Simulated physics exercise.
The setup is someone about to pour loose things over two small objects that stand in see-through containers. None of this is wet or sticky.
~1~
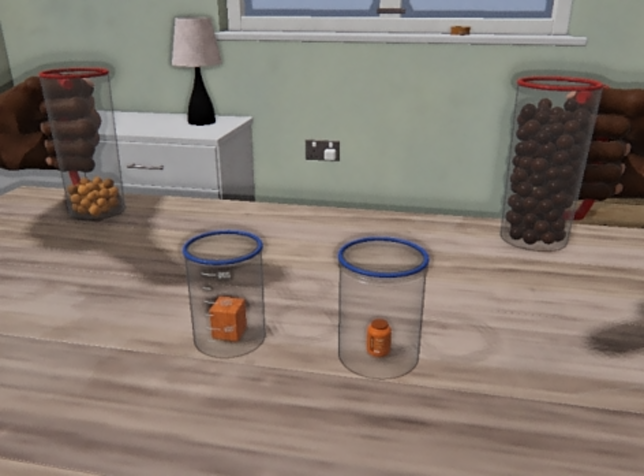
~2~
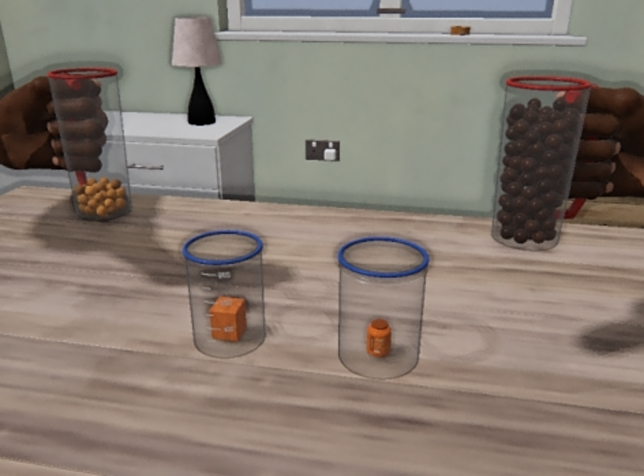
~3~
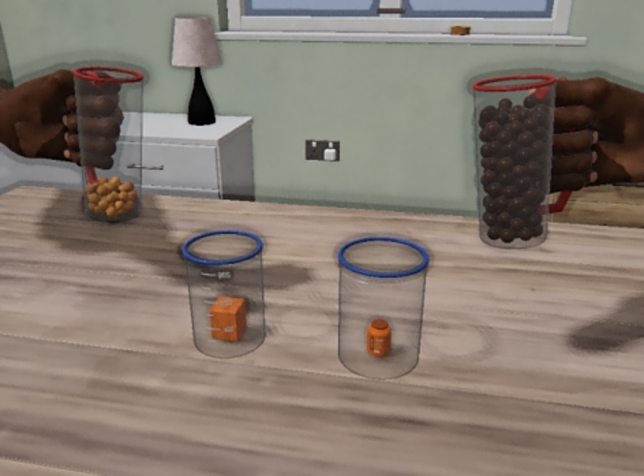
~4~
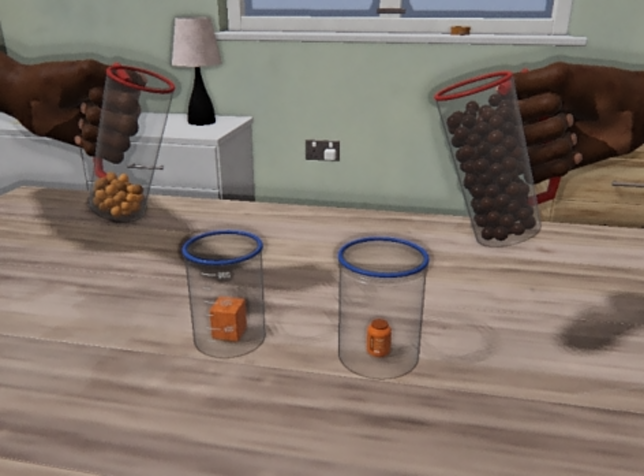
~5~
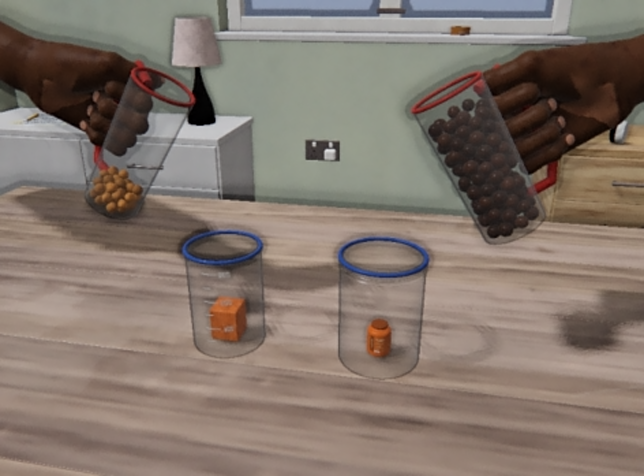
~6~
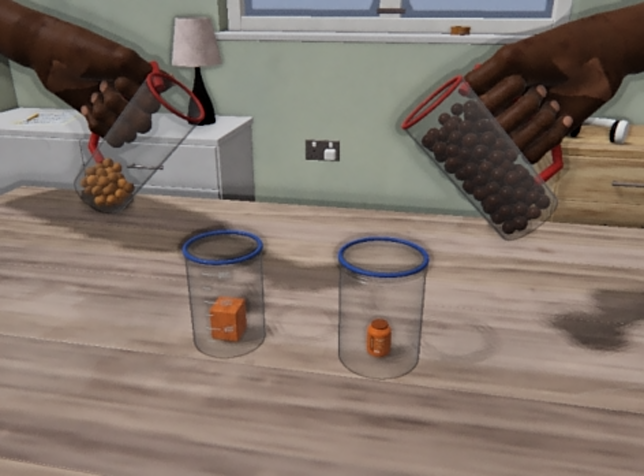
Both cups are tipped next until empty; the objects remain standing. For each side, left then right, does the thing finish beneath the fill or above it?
Going left to right: Left object - above the fill, right object - beneath the fill.
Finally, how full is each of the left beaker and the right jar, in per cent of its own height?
Estimates: Left 30, right 55.
Then, 0.35 s later than the last frame, left beaker empty, all of its cupful still in the cup; right jar empty, nearly all of its cupful still in the cup.
Then, 0.72 s later than the last frame, left beaker empty, all of its cupful still in the cup; right jar nearly empty, the larger part of its cupful still in the cup.
Then, 1.16 s later than the last frame, left beaker nearly empty, none of its cupful still in the cup; right jar half full, none of its cupful still in the cup.
When it is over, left beaker a quarter full (surface near (228, 309)), nothing beside it; right jar half full (surface near (381, 299)), nothing beside it; the left thing is still showing; the right thing is covered.
